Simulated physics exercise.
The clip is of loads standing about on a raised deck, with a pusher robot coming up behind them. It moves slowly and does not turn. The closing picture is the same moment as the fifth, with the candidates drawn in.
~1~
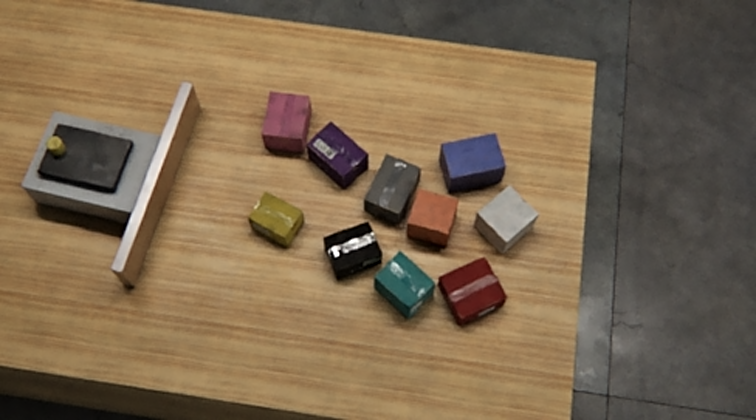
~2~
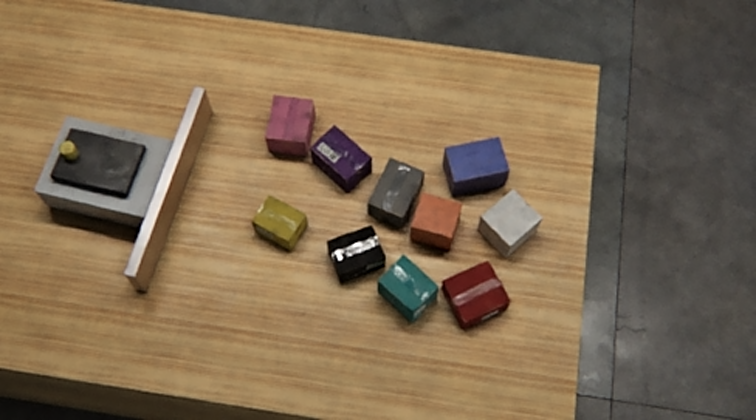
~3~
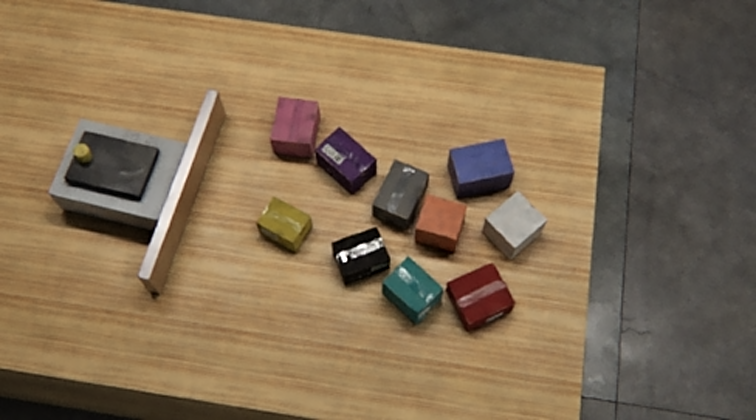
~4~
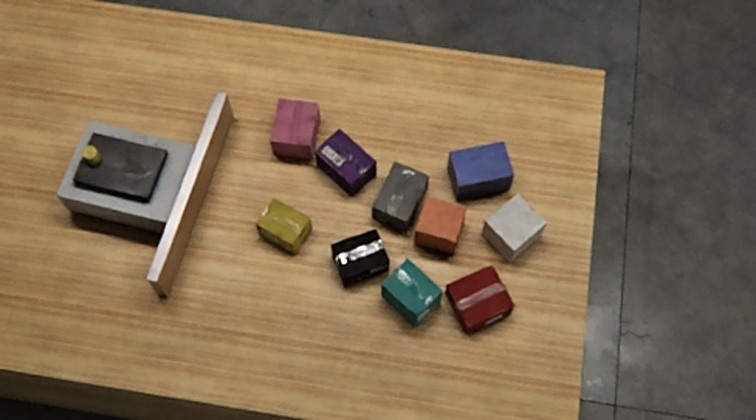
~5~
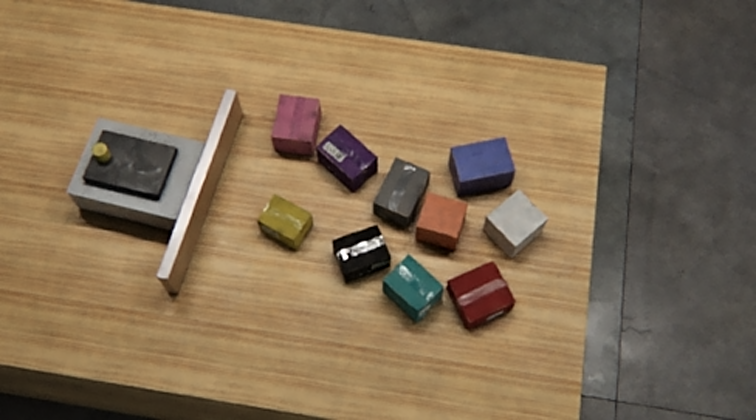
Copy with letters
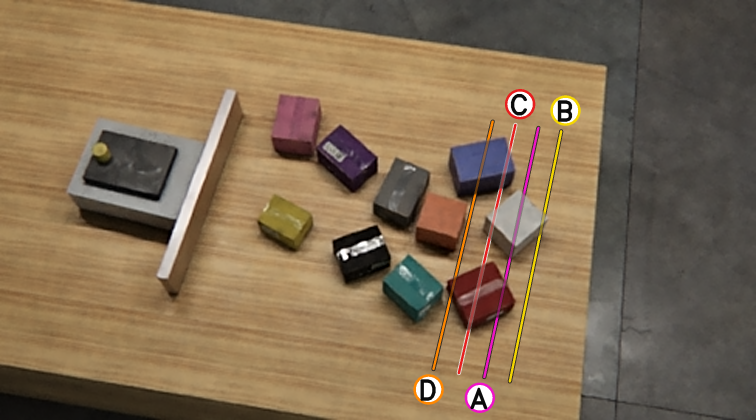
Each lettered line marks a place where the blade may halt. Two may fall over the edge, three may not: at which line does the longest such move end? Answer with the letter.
Stop at A.
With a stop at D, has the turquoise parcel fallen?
No.
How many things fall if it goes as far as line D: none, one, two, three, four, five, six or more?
In all, none.
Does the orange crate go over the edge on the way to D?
No.
On the marked copy, A at (513, 246); B at (537, 250); C at (489, 242); D at (465, 239).
With A. Early on, robot (247, 181); orange crate (458, 234); pink box (362, 136).
Further on, robot (358, 198); white crate (551, 237); red parcel (493, 316).
At the end, robot (448, 211); white crate over the edge; grey parcel (585, 235); one fallen.
As for the rest, B drops four; C is within the limit but short; D is within the limit but short.
